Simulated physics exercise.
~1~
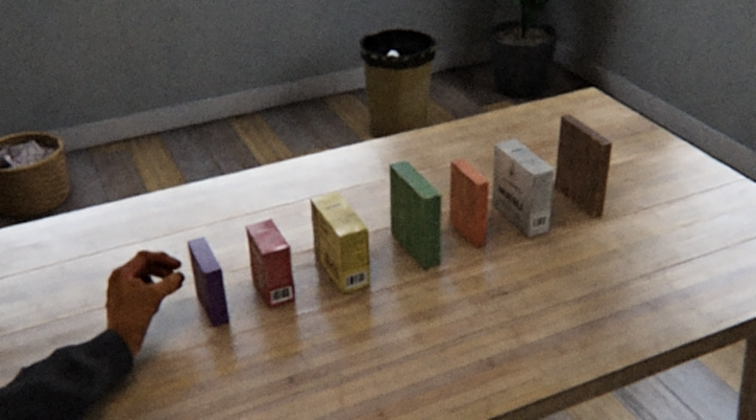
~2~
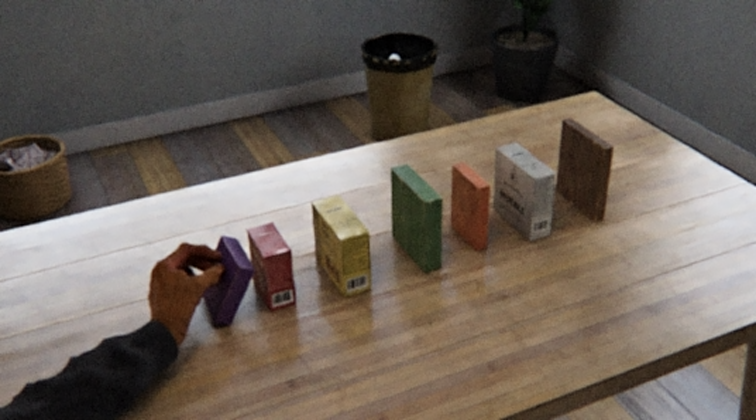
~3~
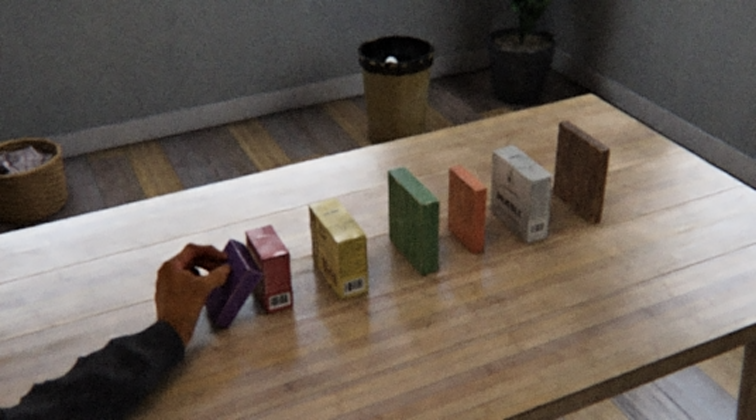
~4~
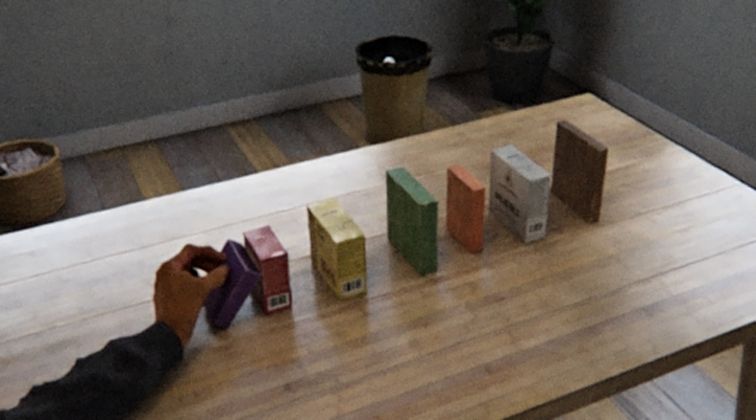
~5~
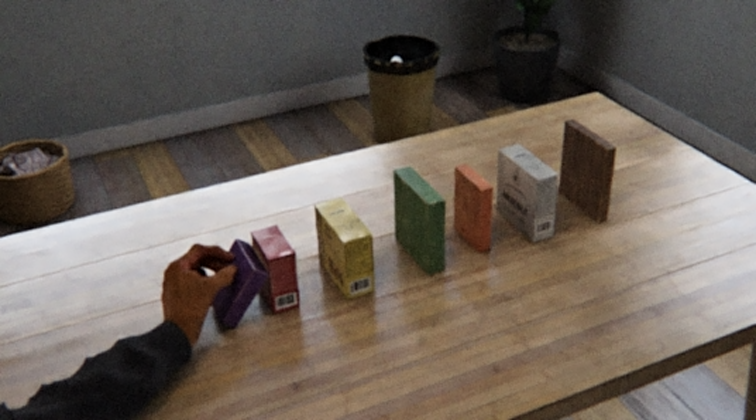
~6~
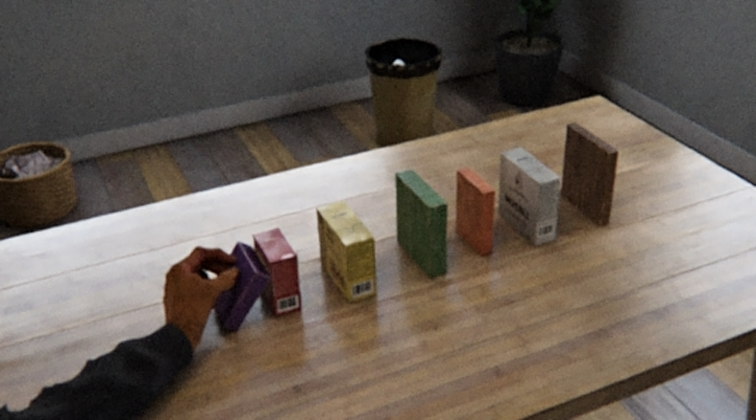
We see a row of upright blocks and packets on a wooden table as a hand tips the purple block at the left end rightward until it leans by the red packet. The hand stays at the leaning block, and the others remain standing.
